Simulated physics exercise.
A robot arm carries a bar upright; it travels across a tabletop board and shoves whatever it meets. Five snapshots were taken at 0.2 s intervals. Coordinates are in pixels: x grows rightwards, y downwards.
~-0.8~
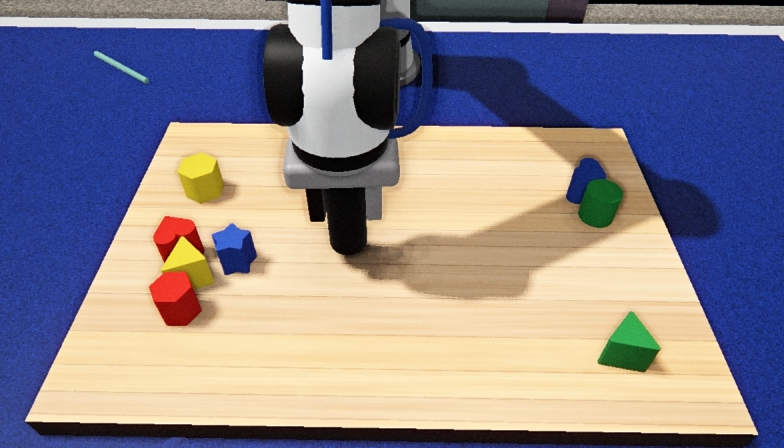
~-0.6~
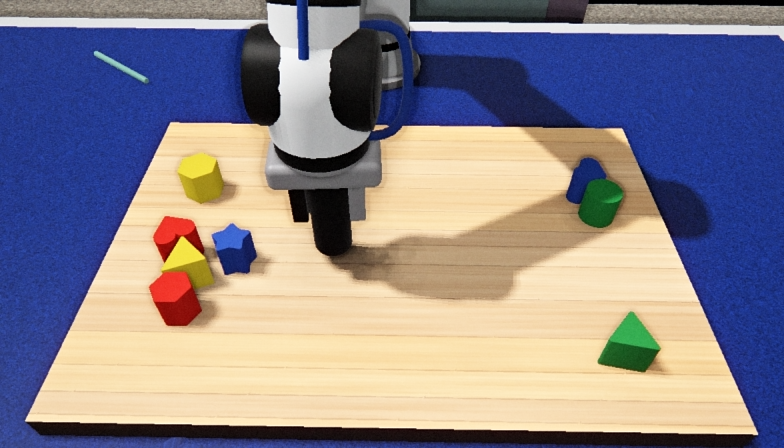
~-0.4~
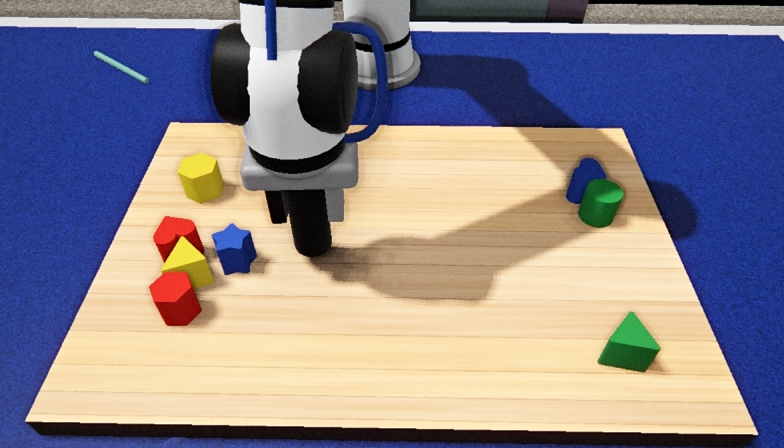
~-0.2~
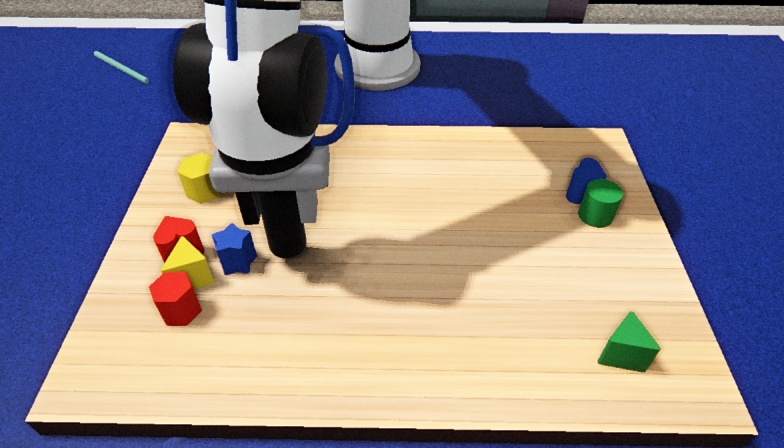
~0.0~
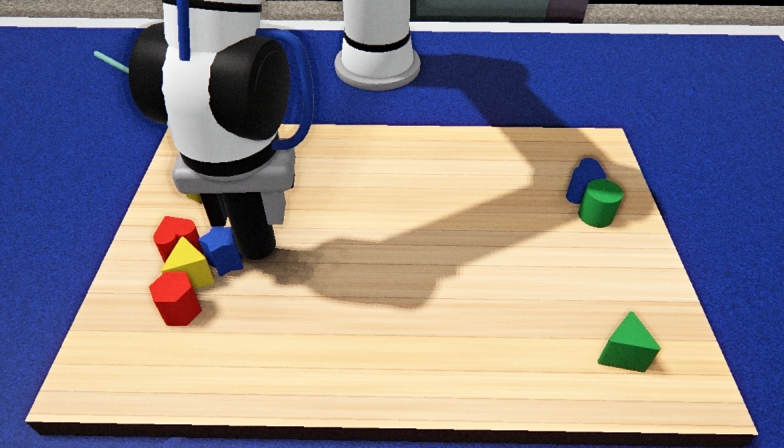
In the video, a robotic arm moves its dark bar steadily left across a wooden board toward a cluster of colored blocks, then nudges the blue star-shaped block slightly left while the red and yellow blocks beside it stay still.
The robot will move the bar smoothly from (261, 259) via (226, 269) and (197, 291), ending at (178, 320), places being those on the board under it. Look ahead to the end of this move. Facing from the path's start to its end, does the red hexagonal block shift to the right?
No.
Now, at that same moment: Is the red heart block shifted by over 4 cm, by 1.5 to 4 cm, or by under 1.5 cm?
The middle band: 1.5 to 4 cm.
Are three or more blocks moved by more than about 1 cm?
Yes, I think so.
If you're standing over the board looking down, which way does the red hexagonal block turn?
Rotates clockwise.
One third of the way, bar (222, 258); red heart block (162, 228); yellow three-sided block (157, 262); blue star-shaped block (184, 240), turned 15° clockwise.
Two thirds of the way, bar (192, 280); red hexagonal block (159, 297); red heart block (156, 226); yellow three-sided block (141, 267); blue star-shaped block (171, 242), turned 50° clockwise.
At the end, bar (173, 310); red hexagonal block (134, 326), turned 30° clockwise; red heart block (156, 226); yellow three-sided block (136, 270), turned 20° clockwise; blue star-shaped block (171, 242), turned 50° clockwise.
